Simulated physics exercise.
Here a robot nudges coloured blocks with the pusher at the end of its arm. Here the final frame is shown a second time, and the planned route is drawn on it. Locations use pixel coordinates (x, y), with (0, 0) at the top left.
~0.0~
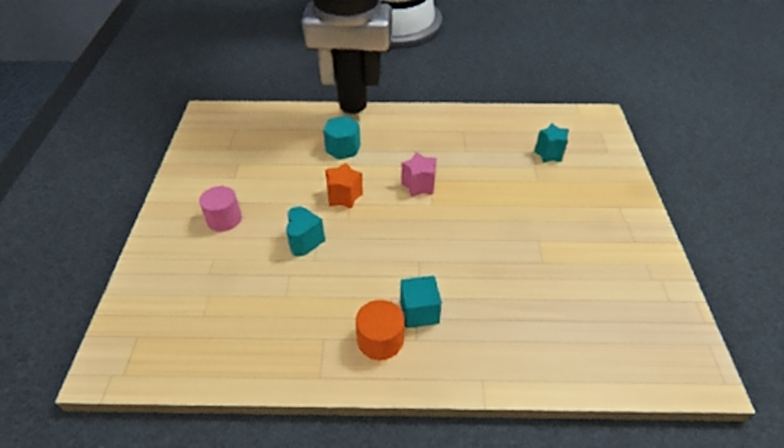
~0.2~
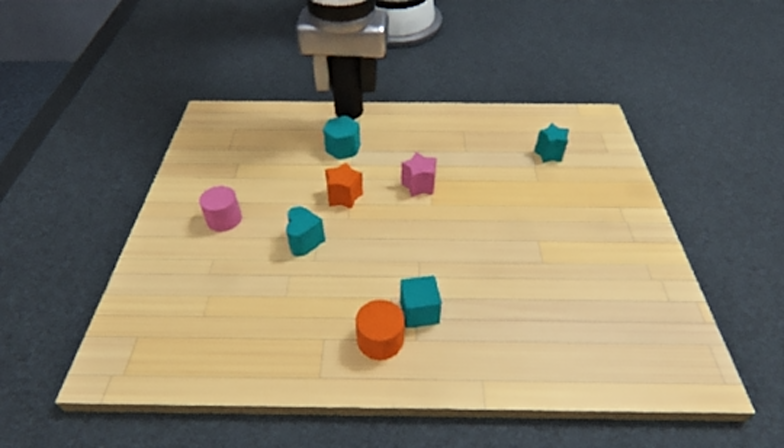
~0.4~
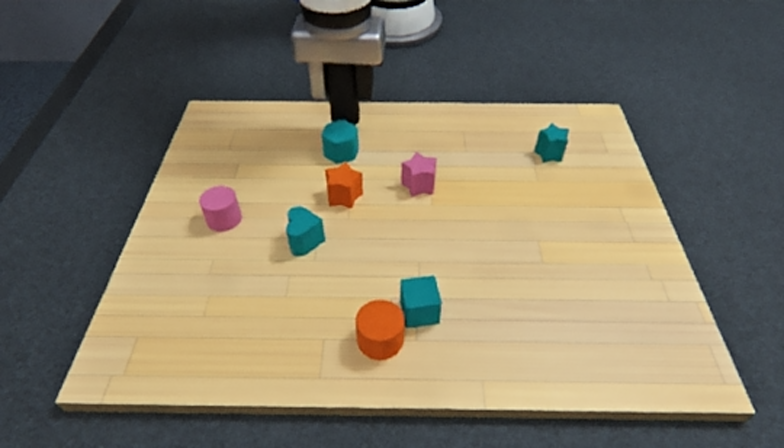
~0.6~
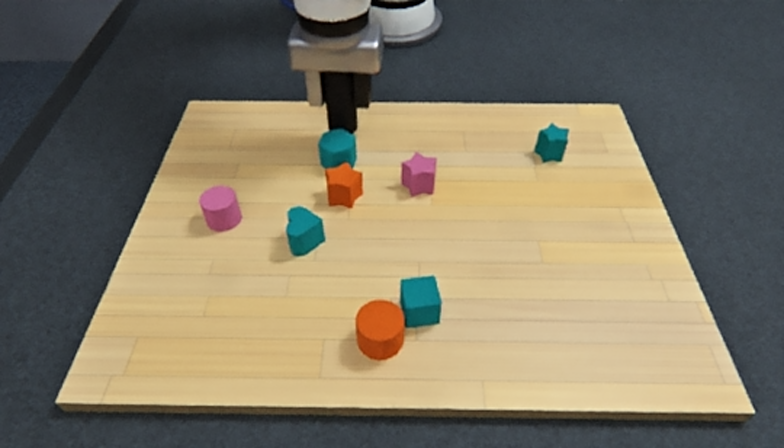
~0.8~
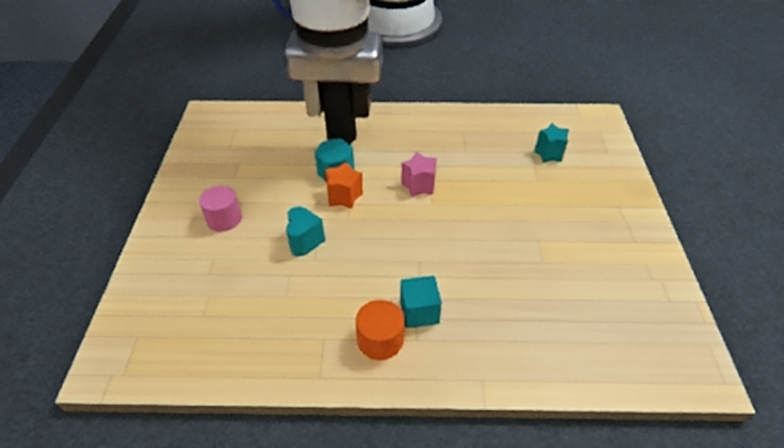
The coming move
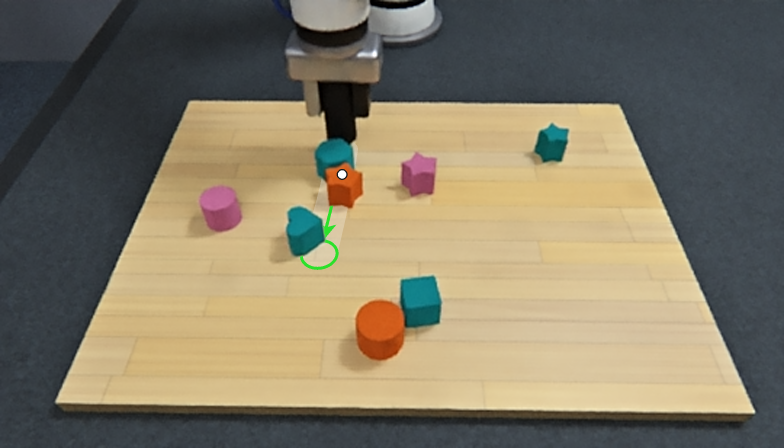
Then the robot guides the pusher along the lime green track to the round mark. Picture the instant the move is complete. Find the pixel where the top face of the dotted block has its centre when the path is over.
I expect it at (352, 224).
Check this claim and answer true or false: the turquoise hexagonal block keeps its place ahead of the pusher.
False.
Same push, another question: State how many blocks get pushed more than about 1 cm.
At least three of them.
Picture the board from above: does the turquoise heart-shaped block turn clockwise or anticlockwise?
Anticlockwise, looking down.
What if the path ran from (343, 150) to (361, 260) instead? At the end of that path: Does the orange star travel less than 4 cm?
Going by the path, no.
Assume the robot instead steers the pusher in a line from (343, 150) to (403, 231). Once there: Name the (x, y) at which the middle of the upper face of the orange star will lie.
The middle of the upper face of the orange star will lie at about (344, 190) in the picture.
Drawn move, from (343, 150) to (319, 254); the dot is on the orange star.
The first path, step by step. One third of the way, pusher at (336, 169); turquoise hexagonal block at (316, 181), turned 35° clockwise; orange star at (345, 194), turned 25° anticlockwise.
Two thirds of the way, pusher at (328, 204); turquoise heart-shaped block at (289, 233), turned 40° anticlockwise; turquoise hexagonal block at (292, 208), turned 75° clockwise; orange star at (349, 211), turned 90° anticlockwise.
At the end, pusher at (317, 242); turquoise heart-shaped block at (280, 245), turned 50° anticlockwise; turquoise hexagonal block at (282, 217), turned 110° clockwise; orange star at (352, 224), turned 140° anticlockwise; pink star still.
